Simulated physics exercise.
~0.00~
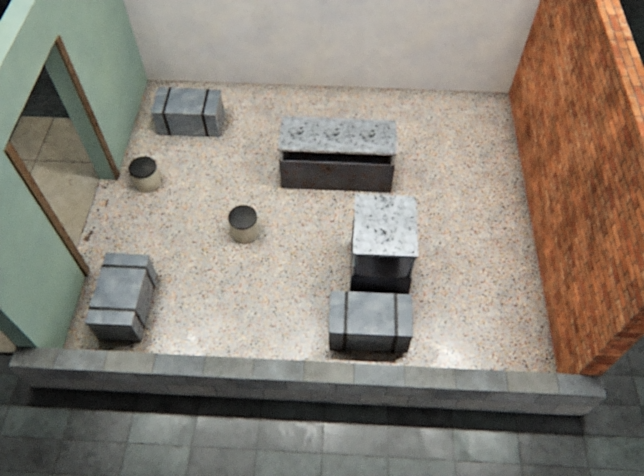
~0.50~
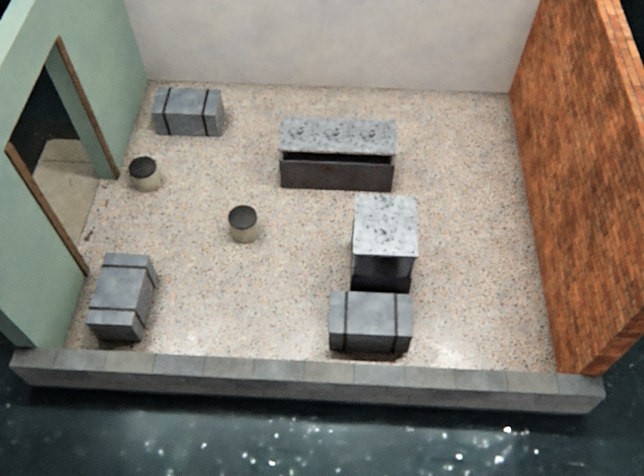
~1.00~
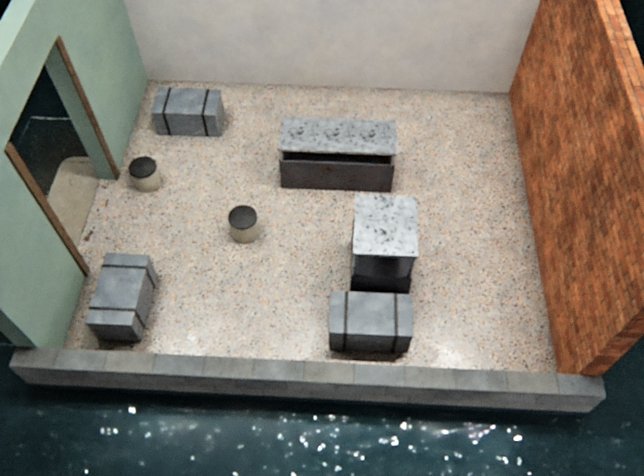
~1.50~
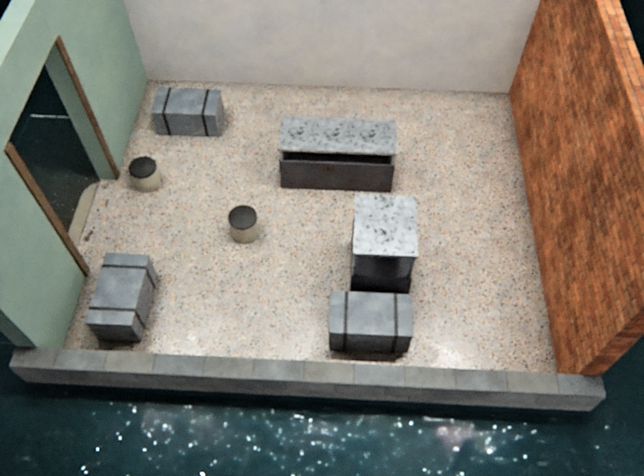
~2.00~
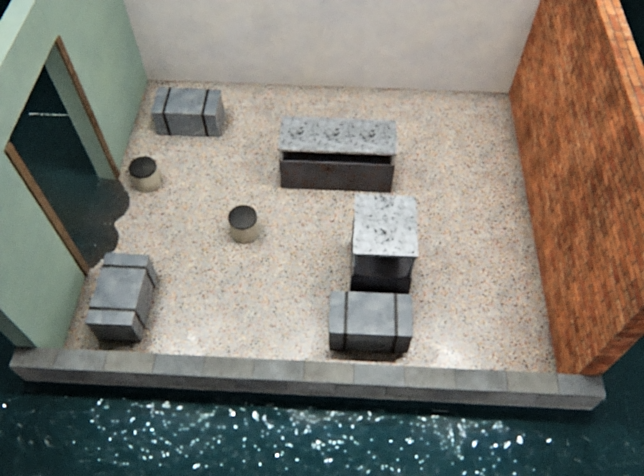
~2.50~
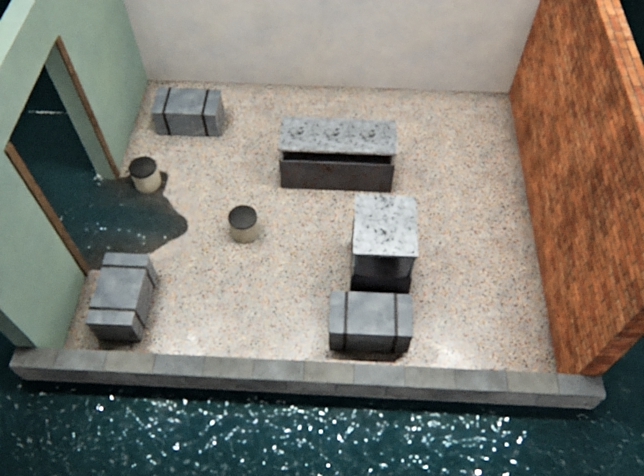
Small shop seen from above, dark water rising outside and spreading through the left doorway across the speckled floor, objects staying still.
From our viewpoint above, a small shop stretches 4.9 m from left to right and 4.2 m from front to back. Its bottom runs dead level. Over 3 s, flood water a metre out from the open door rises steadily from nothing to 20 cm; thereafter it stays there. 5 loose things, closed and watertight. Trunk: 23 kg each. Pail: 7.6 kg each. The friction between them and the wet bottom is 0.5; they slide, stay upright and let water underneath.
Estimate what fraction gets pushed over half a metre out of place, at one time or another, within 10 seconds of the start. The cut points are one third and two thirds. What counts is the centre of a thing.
Going by this, the fraction will be in the middle third.
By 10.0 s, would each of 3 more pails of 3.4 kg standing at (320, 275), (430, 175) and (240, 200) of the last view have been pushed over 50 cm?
Well, it goes above, below, above.
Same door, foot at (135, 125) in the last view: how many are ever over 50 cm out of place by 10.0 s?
That gives 1 of them.
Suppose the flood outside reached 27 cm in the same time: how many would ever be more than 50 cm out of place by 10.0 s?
The answer would then be 2.
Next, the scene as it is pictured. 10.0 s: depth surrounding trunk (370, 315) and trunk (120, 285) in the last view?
First roughly 8 cm, second roughly 7 cm.
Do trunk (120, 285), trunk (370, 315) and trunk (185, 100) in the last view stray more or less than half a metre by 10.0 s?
Result, in order: Stayed within / exceeded / stayed within.
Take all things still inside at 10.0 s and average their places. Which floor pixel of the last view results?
I'd put it close to (280, 225) in the last view.
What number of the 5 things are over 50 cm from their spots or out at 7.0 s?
By then 2.
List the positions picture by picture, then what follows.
In the first frame, a trunk at (371, 313) rests on the ground; a trunk at (186, 101) rests on the ground; 0.0 m2 under water; 0 of 5 have shifted.
In the second frame, a trunk at (371, 313), on the bottom; a trunk at (186, 101) rests on the ground; water covers 0.0 m2; 0 of 5 have shifted.
In the third frame, a trunk at (371, 313), on the bottom; a trunk at (186, 101), on the bottom; water covers 0.0 m2; 0 of 5 have shifted.
In the fourth frame, a trunk at (371, 313), on the bottom; a trunk at (186, 101), on the bottom; water covers 0.0 m2; 0 of 5 have shifted.
In the fifth frame, a trunk at (371, 313) rests on the ground; a trunk at (186, 101), on the bottom; 0.2 m2 under water; 0 of 5 have shifted.
In the sixth frame, a trunk at (371, 313) rests on the ground; a trunk at (186, 101), on the bottom; water covers 0.8 m2; 0 of 5 have shifted.
After 3.5 s 0 of 5 are over 50 cm from their spots; 0 afloat.
After 4.5 s 0 of 5 are over 50 cm from their spots; 0 afloat.
After 7.0 s 2 of 5 are over 50 cm from their spots; 0 afloat.
After 10.0 s 2 of 5 are over 50 cm from their spots, and 2 have been at some point; 2 afloat.
